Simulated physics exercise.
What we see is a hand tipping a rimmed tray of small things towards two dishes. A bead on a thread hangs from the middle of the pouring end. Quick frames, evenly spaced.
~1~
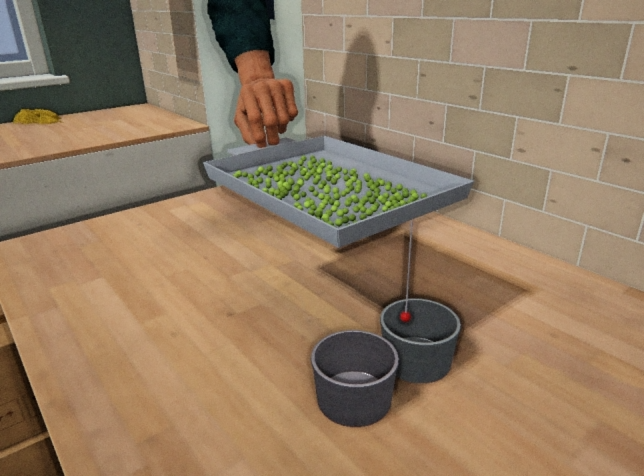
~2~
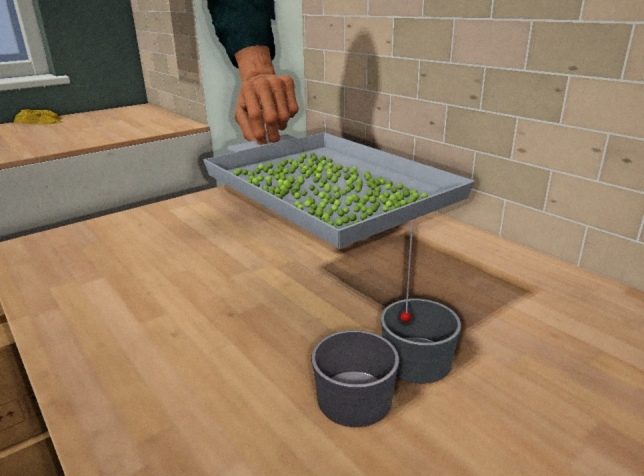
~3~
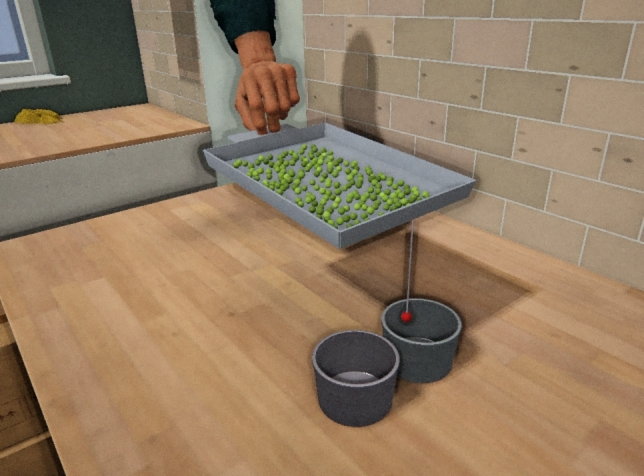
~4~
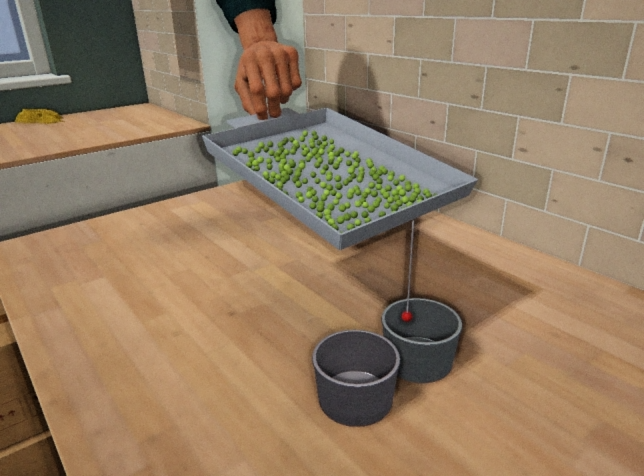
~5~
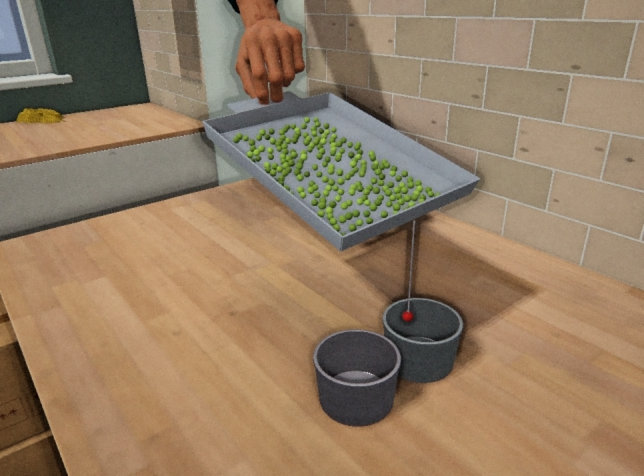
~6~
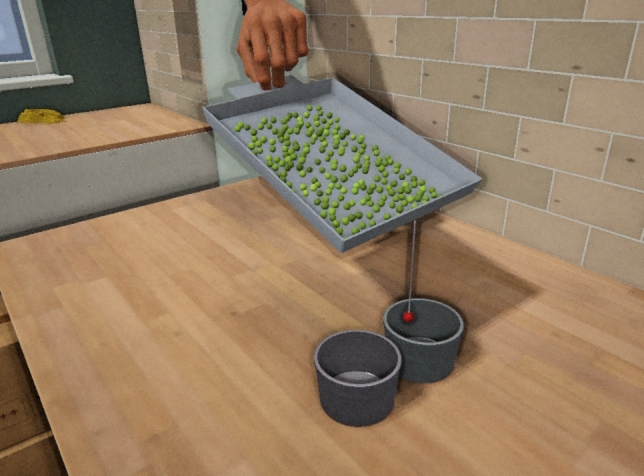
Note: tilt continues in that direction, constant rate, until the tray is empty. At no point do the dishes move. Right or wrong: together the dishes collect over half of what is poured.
Wrong.
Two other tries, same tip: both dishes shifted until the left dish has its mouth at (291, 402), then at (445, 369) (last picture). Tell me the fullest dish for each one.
In turn: The right-hand dish; left.
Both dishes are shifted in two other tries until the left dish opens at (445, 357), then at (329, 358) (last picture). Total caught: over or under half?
At place one a lesser share; at place two a lesser share.
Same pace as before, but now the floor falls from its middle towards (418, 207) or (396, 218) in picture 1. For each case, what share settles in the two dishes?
Case one near 10 %; case two near 10 %.
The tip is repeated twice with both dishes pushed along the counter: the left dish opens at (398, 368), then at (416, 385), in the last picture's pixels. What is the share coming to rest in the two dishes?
Trial 1 around 60 percent, trial 2 around 60 percent.
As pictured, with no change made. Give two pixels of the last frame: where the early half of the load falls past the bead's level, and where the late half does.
Starting near (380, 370), moving on to near (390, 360).
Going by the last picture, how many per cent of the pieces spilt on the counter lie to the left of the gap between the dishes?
That's about 30 per cent of the spill.
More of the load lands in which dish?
The fuller one is the left side.
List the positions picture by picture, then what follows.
In the first frame, corners of the pouring end at (339, 227) and (468, 181), level; middle of the load at (328, 188), dried peas; left dish at (383, 397); right dish at (448, 355); bead on its thread at (406, 317).
In the second frame, corners of the pouring end at (339, 228) and (469, 181), level; middle of the load at (328, 187).
In the third frame, corners of the pouring end at (340, 229) and (471, 180), tipped barely, lowest at the left corner; middle of the load at (329, 182).
In the fourth frame, corners of the pouring end at (341, 231) and (472, 179), tipped a little, lowest at the left corner; middle of the load at (330, 174).
In the fifth frame, corners of the pouring end at (343, 233) and (475, 178), tipped a little, lowest at the left corner; middle of the load at (332, 167).
In the sixth frame, corners of the pouring end at (344, 236) and (477, 178), tipped clearly, lowest at the left corner; middle of the load at (334, 163); left dish at (386, 396); right dish at (451, 355).
Soon, tray tipped steeply; nearly all on the tray; a stray few in the air.
A while on, tray tipped past a quarter turn; about two thirds on the tray; a stray few in the left dish; a small part outside both; about a quarter in the air.
Towards the end, tray tipped past a quarter turn; about a third in the left dish; a stray few in the right dish; about two thirds outside both.
Finally, tray tipped past a quarter turn; about a third in the left dish; a stray few in the right dish; about two thirds outside both.
